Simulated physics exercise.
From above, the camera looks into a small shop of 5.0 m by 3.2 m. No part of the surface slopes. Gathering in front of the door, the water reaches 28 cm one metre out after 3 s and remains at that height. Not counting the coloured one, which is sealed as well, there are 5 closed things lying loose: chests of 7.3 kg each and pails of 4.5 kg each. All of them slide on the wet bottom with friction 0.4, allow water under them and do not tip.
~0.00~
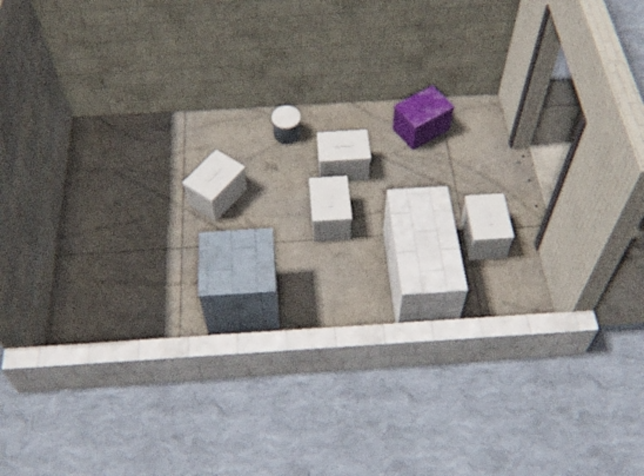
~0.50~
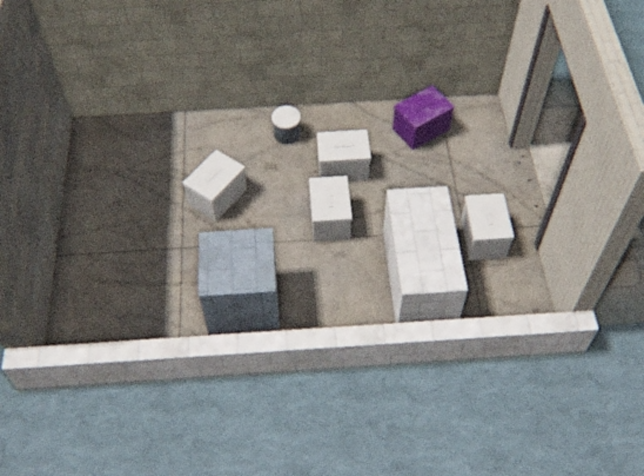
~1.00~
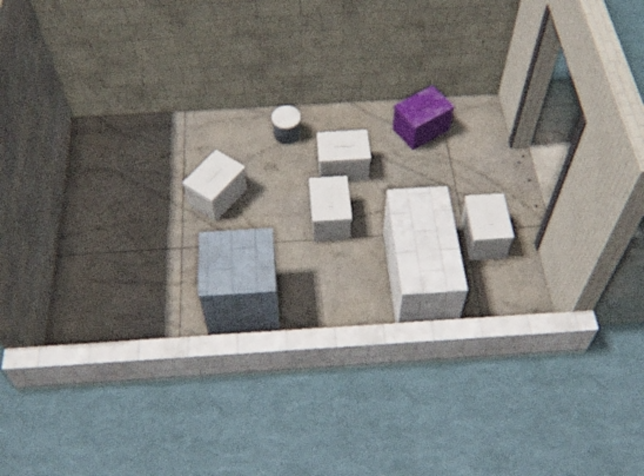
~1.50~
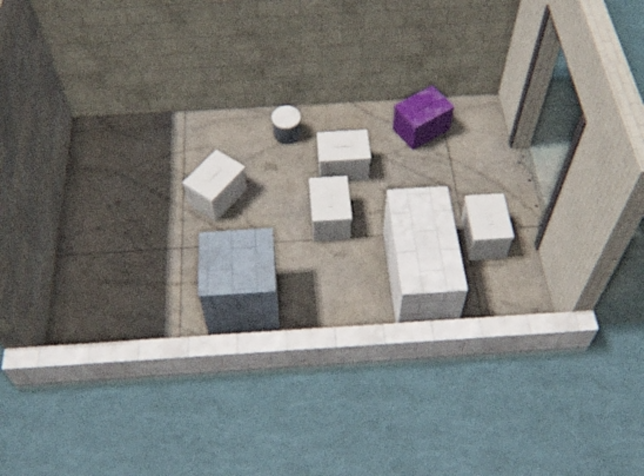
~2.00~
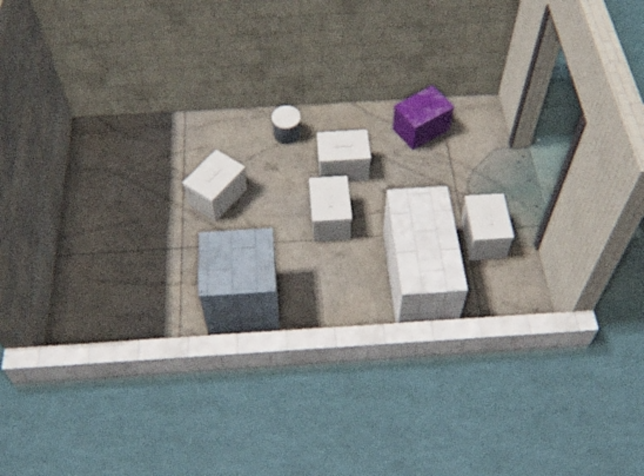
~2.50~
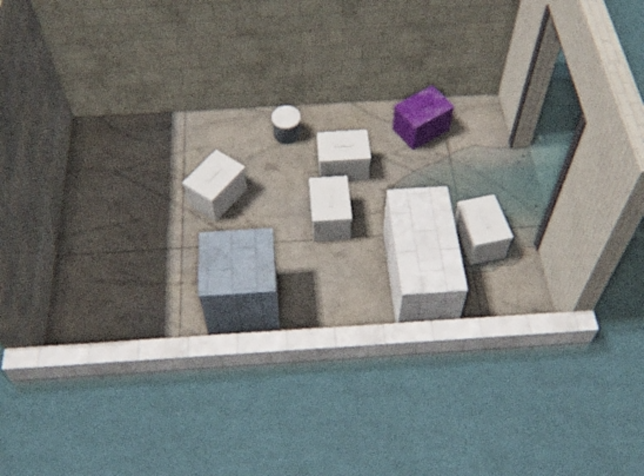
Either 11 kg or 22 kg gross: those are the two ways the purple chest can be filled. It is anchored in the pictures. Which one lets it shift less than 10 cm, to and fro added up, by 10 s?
Neither amount suffices.
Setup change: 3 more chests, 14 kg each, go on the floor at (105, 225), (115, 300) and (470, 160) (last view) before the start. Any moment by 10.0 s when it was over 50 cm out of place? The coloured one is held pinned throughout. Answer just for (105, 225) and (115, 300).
First one: Beyond the limit; second one: Beyond the limit.
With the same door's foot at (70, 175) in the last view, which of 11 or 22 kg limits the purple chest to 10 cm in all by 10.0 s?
With that change, neither one suffices.
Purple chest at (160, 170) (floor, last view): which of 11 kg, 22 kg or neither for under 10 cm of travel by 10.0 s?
Result: Both fail.
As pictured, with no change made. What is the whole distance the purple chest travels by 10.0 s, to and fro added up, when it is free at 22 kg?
Roughly 30 centimetres altogether.
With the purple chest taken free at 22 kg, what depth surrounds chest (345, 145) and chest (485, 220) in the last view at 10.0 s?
First about 20 cm, second about 13 cm.
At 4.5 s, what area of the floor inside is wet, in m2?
Roughly 9.5 m2.
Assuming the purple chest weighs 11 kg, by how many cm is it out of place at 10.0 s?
I'd put it at about 400 cm.
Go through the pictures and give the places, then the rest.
In the first picture, the purple chest at (424, 106) rests on the ground; 0.0 m2 under water; 0 of 6 have shifted.
In the second picture, the purple chest at (424, 106) rests on the ground; 0.0 m2 under water; 0 of 6 have shifted.
In the third picture, the purple chest at (424, 106) rests on the ground; 0.0 m2 under water; 0 of 6 have shifted.
In the fourth picture, the purple chest at (424, 106) rests on the ground; 0.0 m2 under water; 0 of 6 have shifted.
In the fifth picture, the purple chest at (424, 106) rests on the ground; 0.5 m2 under water; 0 of 6 have shifted.
In the sixth picture, the purple chest at (424, 106) rests on the ground; 1.4 m2 under water; 1 of 6 have shifted.
After 3.5 s the purple chest would be 15 cm from its start with 11 kg and 1 cm from its start with 22 kg; 5 cm of water round it then.
After 4.5 s the purple chest would be 36 cm from its start with 11 kg and 26 cm from its start with 22 kg; 5 cm of water round it then.
After 7.0 s the purple chest would be 101 cm from its start with 11 kg and 30 cm from its start with 22 kg; 8 cm of water round it then.
After 10.0 s the purple chest would be 413 cm from its start with 11 kg and 33 cm from its start with 22 kg; 9 cm of water round it then.
